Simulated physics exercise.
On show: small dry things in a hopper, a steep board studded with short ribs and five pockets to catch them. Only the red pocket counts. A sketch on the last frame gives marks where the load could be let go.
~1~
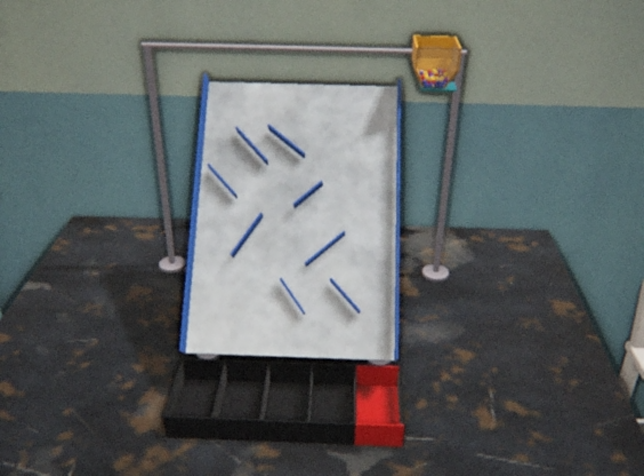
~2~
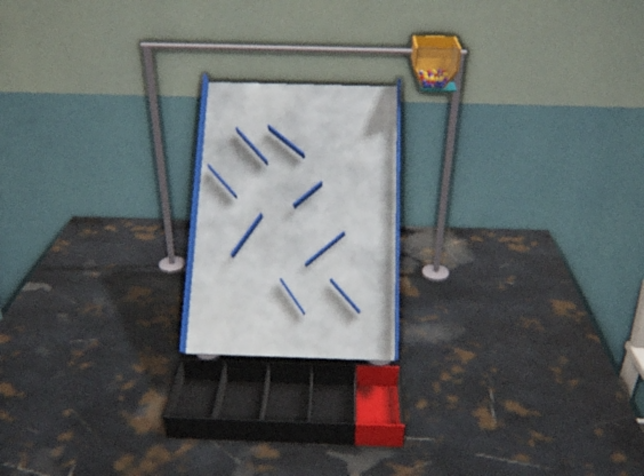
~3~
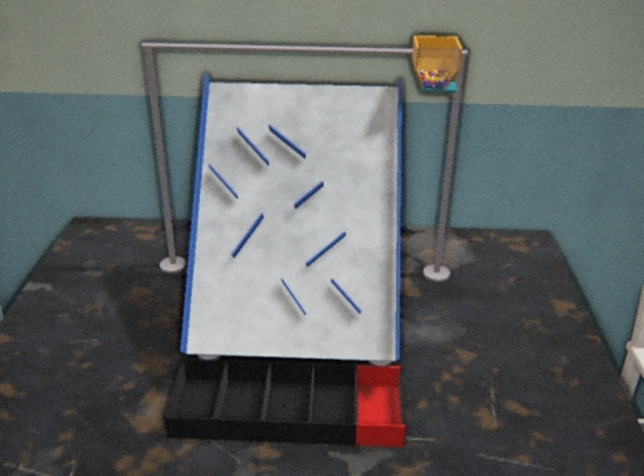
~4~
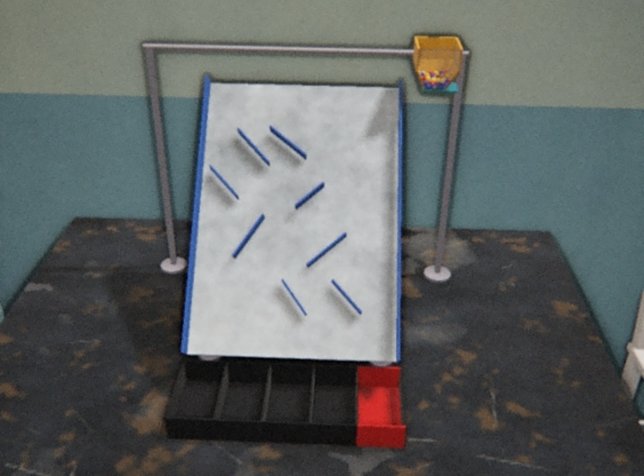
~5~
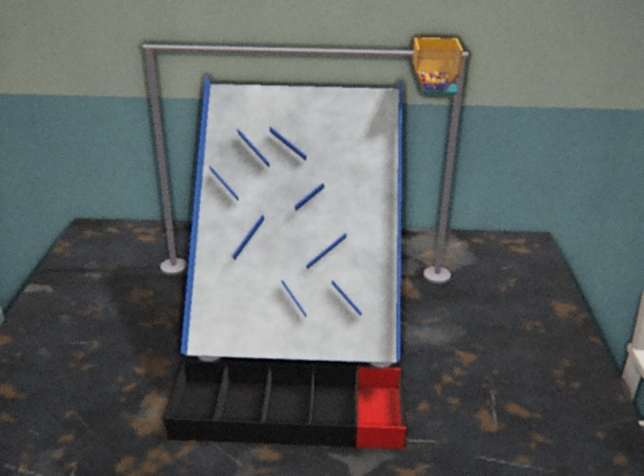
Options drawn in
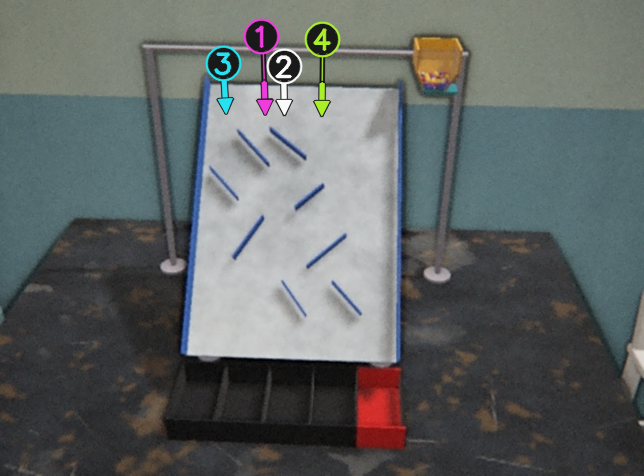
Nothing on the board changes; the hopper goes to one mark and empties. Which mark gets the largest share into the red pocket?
The best mark is 2.
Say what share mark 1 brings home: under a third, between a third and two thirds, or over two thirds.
It is under a third.
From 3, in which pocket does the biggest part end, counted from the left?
It is the first one.
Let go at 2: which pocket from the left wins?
The fifth.
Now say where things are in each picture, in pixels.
The first picture shows hopper at (433, 77), round plastic beads, door shut.
The second picture shows ribs (236, 127) to (267, 160), (268, 125) to (304, 154), (208, 164) to (235, 194).
The third picture shows ribs (294, 205) to (323, 181), (232, 255) to (262, 213), (306, 264) to (346, 232).
The fourth picture shows ribs (282, 279) to (306, 314), (332, 279) to (362, 313).
The fifth picture shows red pocket at (381, 436), number 5 of 5 from the left.
On the marked copy, mark 1 meets the board at (265, 109); mark 2 meets the board at (284, 109); mark 3 meets the board at (225, 108); mark 4 meets the board at (321, 110).
With 1, a small part in the red pocket, most in other pockets, a small part outside the box.
With 2, about half in the red pocket, about a third in other pockets, a small part outside the box.
With 3, a stray few in the red pocket, most in other pockets, a small part outside the box.
With 4, about a quarter in the red pocket, about half in other pockets, about a quarter outside the box.
